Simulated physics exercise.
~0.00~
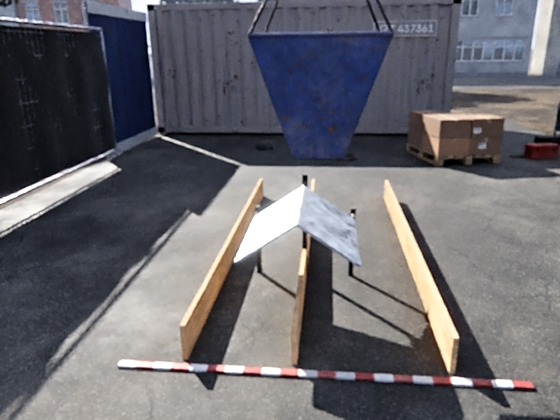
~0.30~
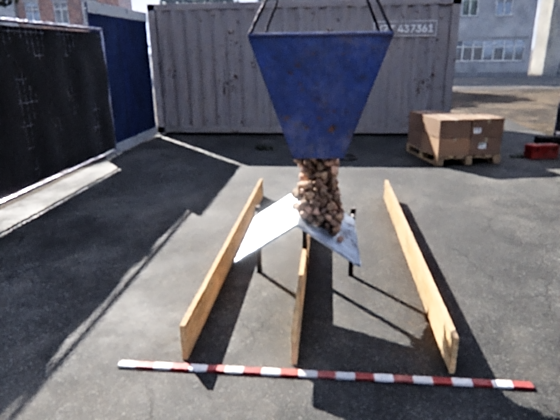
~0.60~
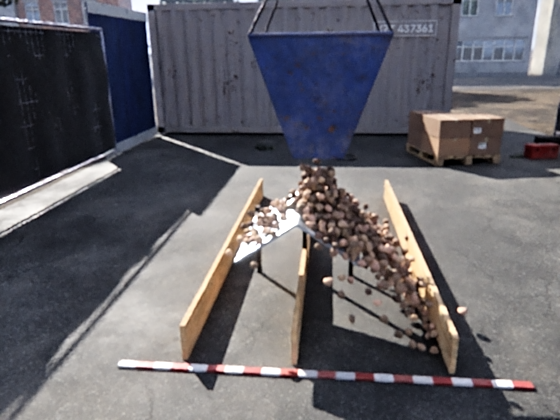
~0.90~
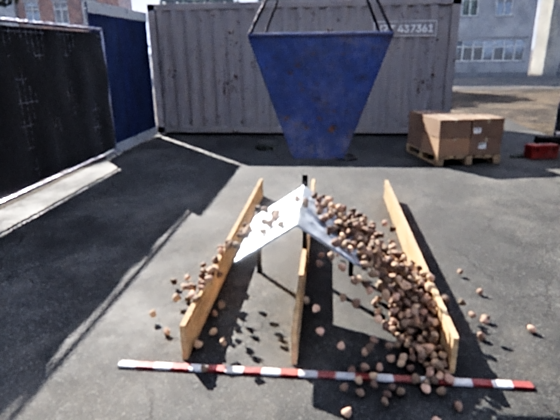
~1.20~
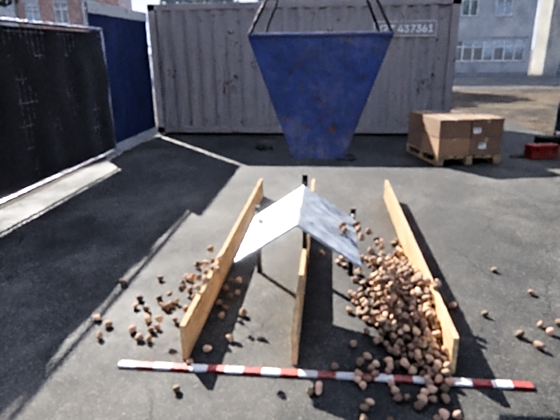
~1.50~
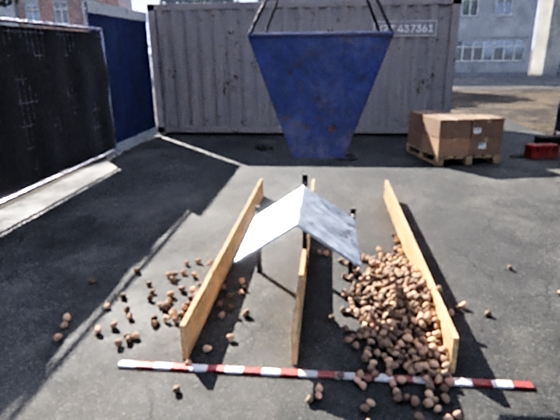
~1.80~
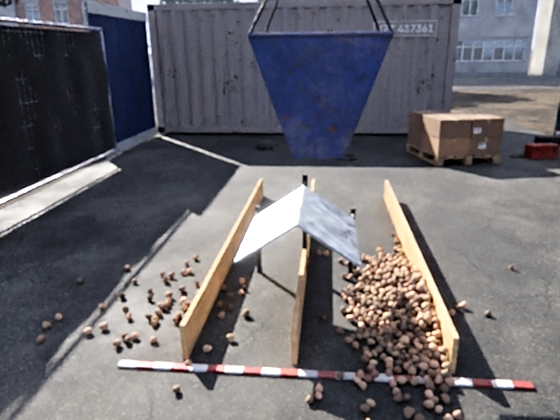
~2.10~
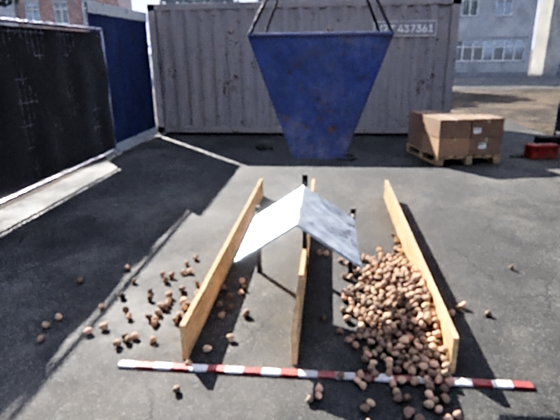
A blue crane skip hanging over a sloping steel roof opened and dropped a stream of round stones, which mostly slid down the right side and settled in a heap in the right bay, with some scattered left and a few strays beyond.
